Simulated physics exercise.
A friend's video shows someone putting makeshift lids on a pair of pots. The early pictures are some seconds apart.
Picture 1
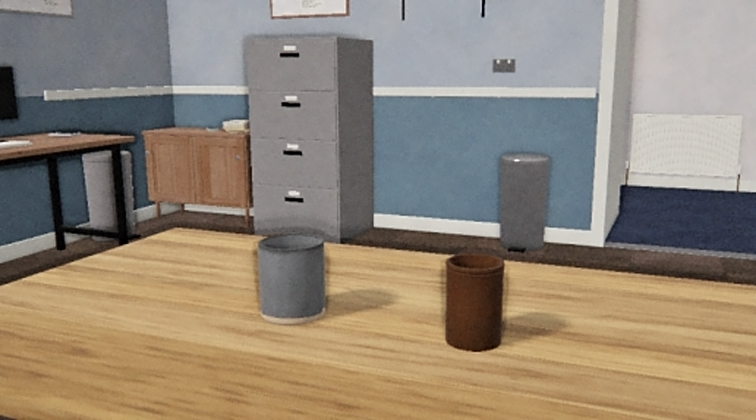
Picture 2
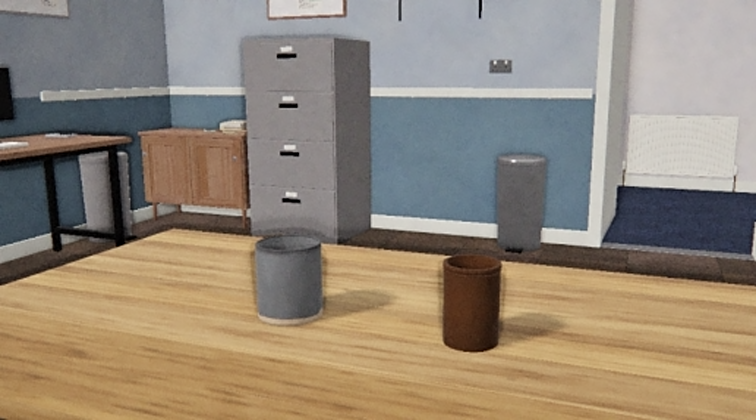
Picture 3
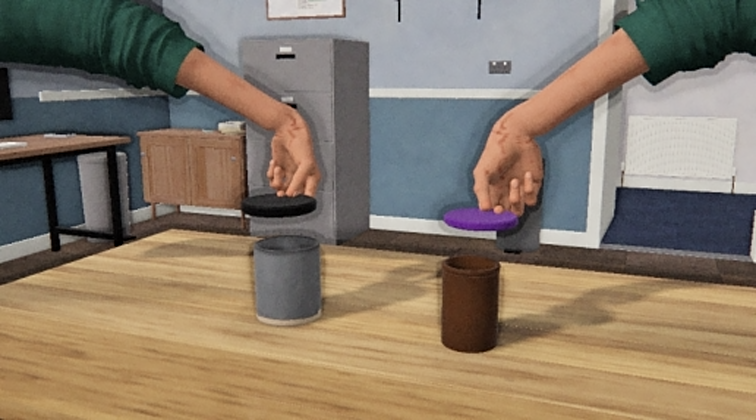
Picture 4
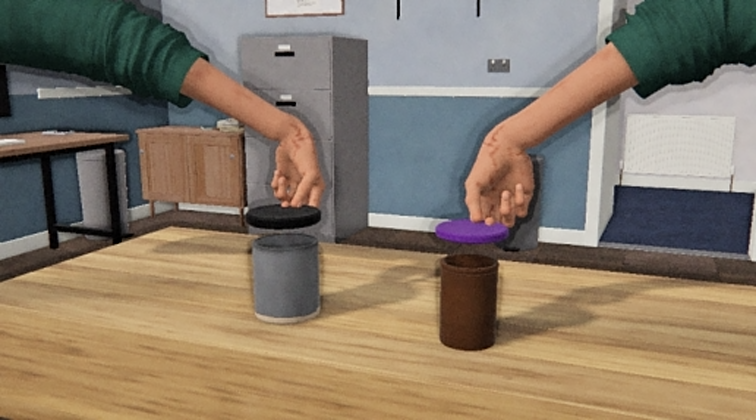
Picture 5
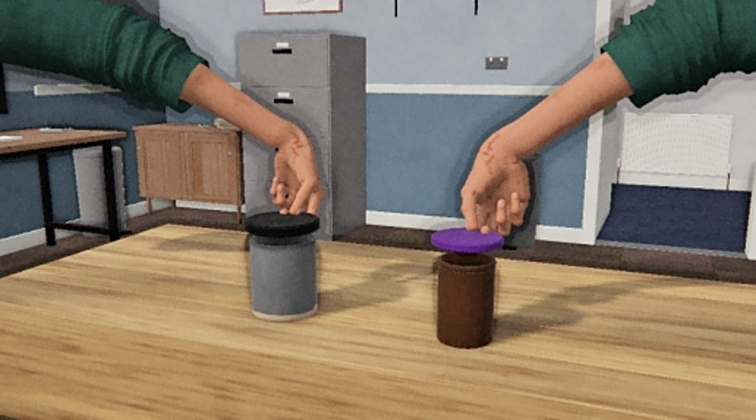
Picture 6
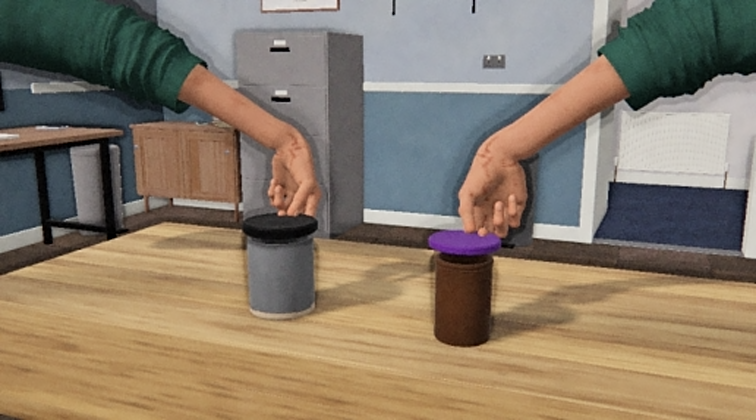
Two hands lowering a black disc onto a grey pot and a purple disc onto a brown pot on a wooden table.
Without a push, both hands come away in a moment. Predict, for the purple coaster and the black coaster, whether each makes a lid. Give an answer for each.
The purple coaster makes a lid, the black coaster makes a lid.
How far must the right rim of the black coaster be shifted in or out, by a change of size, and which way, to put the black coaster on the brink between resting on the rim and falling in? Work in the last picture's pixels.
8 pixels or so, to the left.
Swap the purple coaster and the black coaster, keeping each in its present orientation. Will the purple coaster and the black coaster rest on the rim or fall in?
Once moved, the purple coaster does not fall in; as for the black coaster, it does not fall in.
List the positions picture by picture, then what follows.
Left mug (292, 278), in the first frame.
Right jar (471, 302), in the second frame.
Still on the way; purple coaster (481, 219); left mug (288, 280), in the third frame.
Still on the way; black coaster (284, 216); right jar (468, 301), in the fourth frame.
Still on the way; purple coaster (467, 240); left mug (284, 275), in the fifth frame.
In place, still held; purple coaster (465, 242); black coaster (280, 225); right jar (463, 297), in the sixth frame.
Then, 0.10 s past the last view, purple coaster travelled a little near (464, 253); black coaster sitting on the rim near (280, 231).
Then, 0.18 s past the last view, purple coaster sitting on the rim near (464, 253); black coaster sitting on the rim near (280, 231).
Finally, the purple coaster rests on the rim, near (464, 253); the black coaster rests on the rim, near (280, 231).
